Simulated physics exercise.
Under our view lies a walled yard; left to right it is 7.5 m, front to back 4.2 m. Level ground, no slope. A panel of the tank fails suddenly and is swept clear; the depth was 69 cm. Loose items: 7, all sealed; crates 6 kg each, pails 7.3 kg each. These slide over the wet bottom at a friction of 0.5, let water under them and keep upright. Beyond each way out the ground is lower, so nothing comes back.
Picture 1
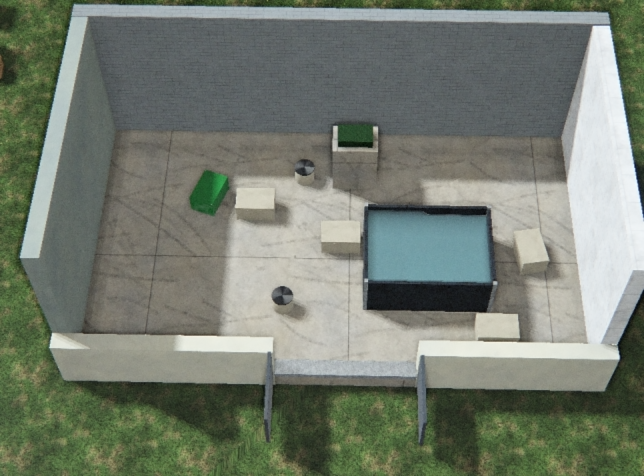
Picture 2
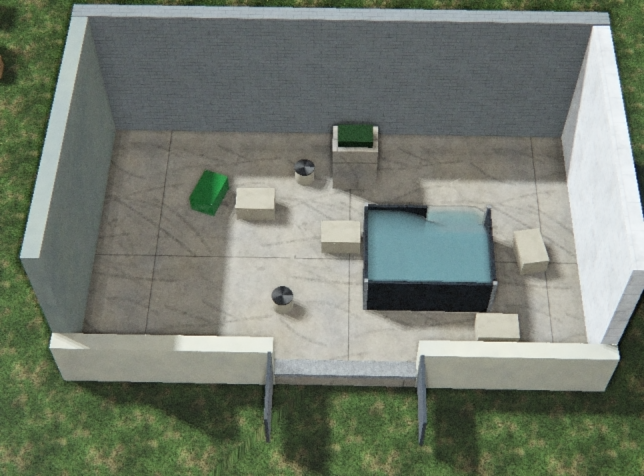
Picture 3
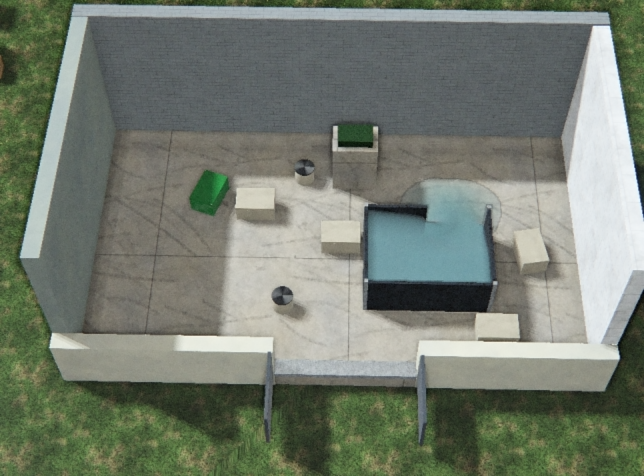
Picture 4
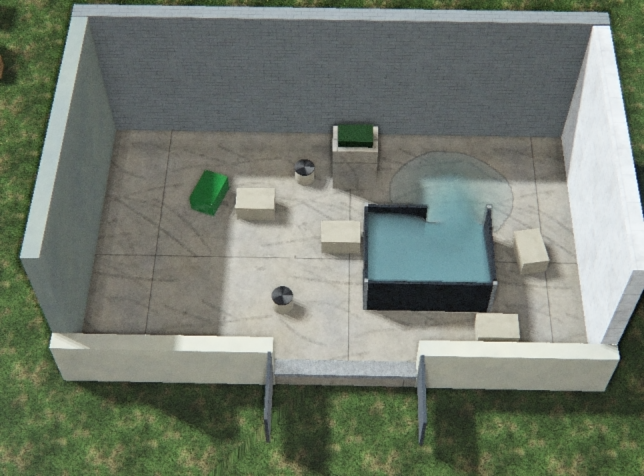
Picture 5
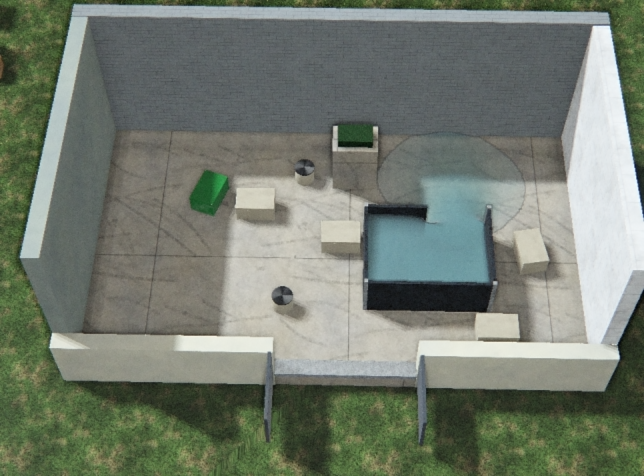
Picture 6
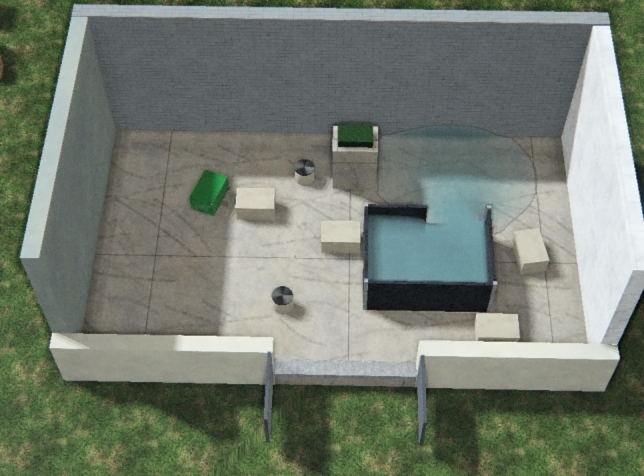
In this clip, a dark-sided tank of water stands among crates and pails in a walled yard; a gap opens in its back side, and a thin sheet of water spreads across the floor behind it while the loose items stay still.
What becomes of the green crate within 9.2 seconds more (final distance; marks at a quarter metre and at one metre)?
Result: Long travel.
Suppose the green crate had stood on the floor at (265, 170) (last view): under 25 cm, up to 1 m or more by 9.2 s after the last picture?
Observed: Object goes well off.
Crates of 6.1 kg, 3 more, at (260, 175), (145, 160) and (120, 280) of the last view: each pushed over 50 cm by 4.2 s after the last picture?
Listed order gives above the limit, above the limit, within the limit.
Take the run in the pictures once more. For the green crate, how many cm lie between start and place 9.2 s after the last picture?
Measured offset: Near 200 cm.
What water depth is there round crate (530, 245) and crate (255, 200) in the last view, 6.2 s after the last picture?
About 3 and 2 cm.
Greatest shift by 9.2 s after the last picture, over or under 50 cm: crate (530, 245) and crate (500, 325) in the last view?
First one went too far, second one went too far.
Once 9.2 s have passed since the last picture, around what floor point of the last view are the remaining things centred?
Near (259, 252).
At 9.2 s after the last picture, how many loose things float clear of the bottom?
Count: 3.
Then, 1.2 s after the last picture the green crate is near (209, 187), 0.0 m from its start, aground; 0 of 7 are out; 0 afloat.
Then, 3.8 s after the last picture the green crate is near (170, 213), 0.8 m from its start, aground; 0 of 7 are out; 1 afloat.
Then, 6.2 s after the last picture the green crate is near (171, 248), 1.3 m from its start, aground; 0 of 7 are out; 1 afloat.
Then, 9.2 s after the last picture the green crate is near (167, 277), 1.8 m from its start, afloat; 1 of 7 are out; 3 afloat.
